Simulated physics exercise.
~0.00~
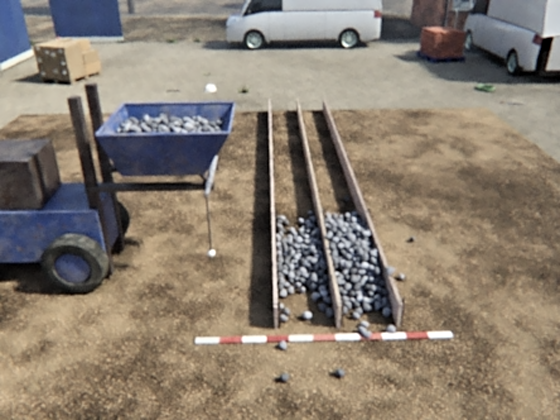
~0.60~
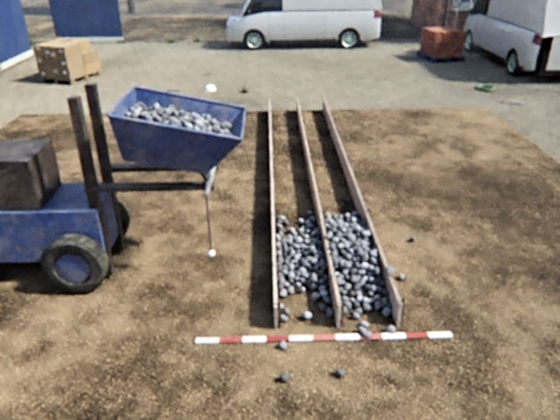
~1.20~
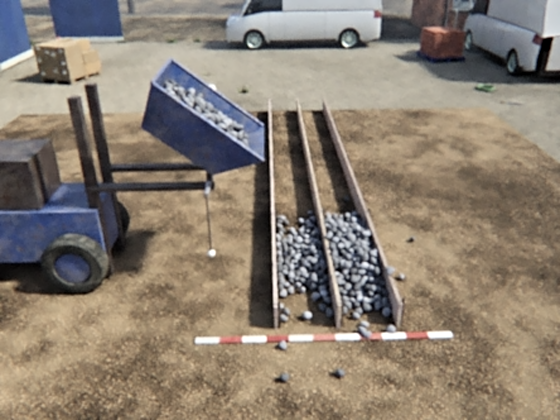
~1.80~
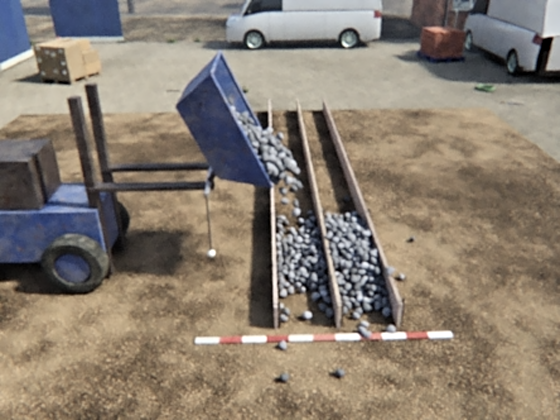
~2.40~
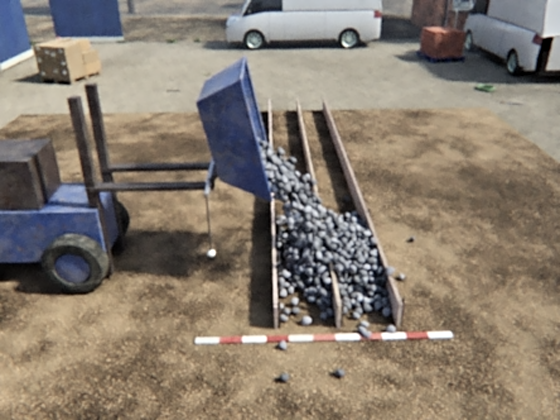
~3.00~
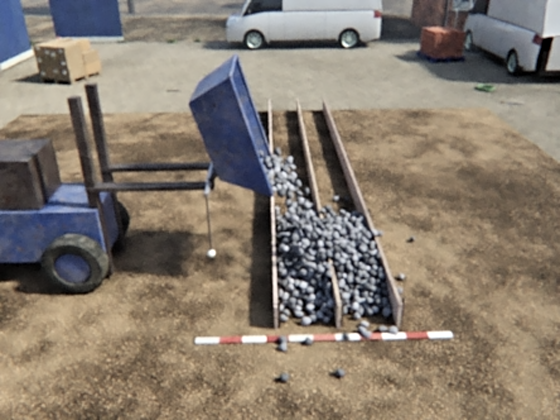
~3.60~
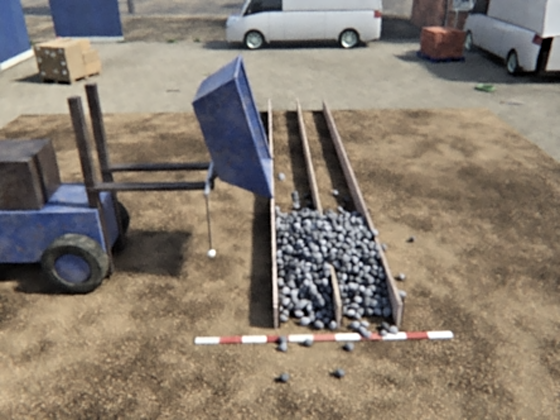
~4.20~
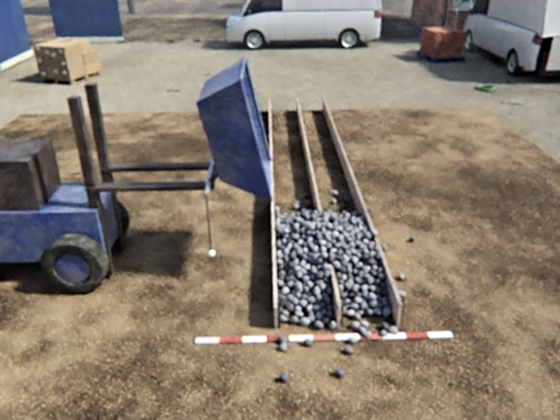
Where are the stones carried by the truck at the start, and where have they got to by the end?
At the start they are heaped in the raised blue skip, to the left of the boards. By the end they lie lower down and further right, mostly on the ground between the boards.
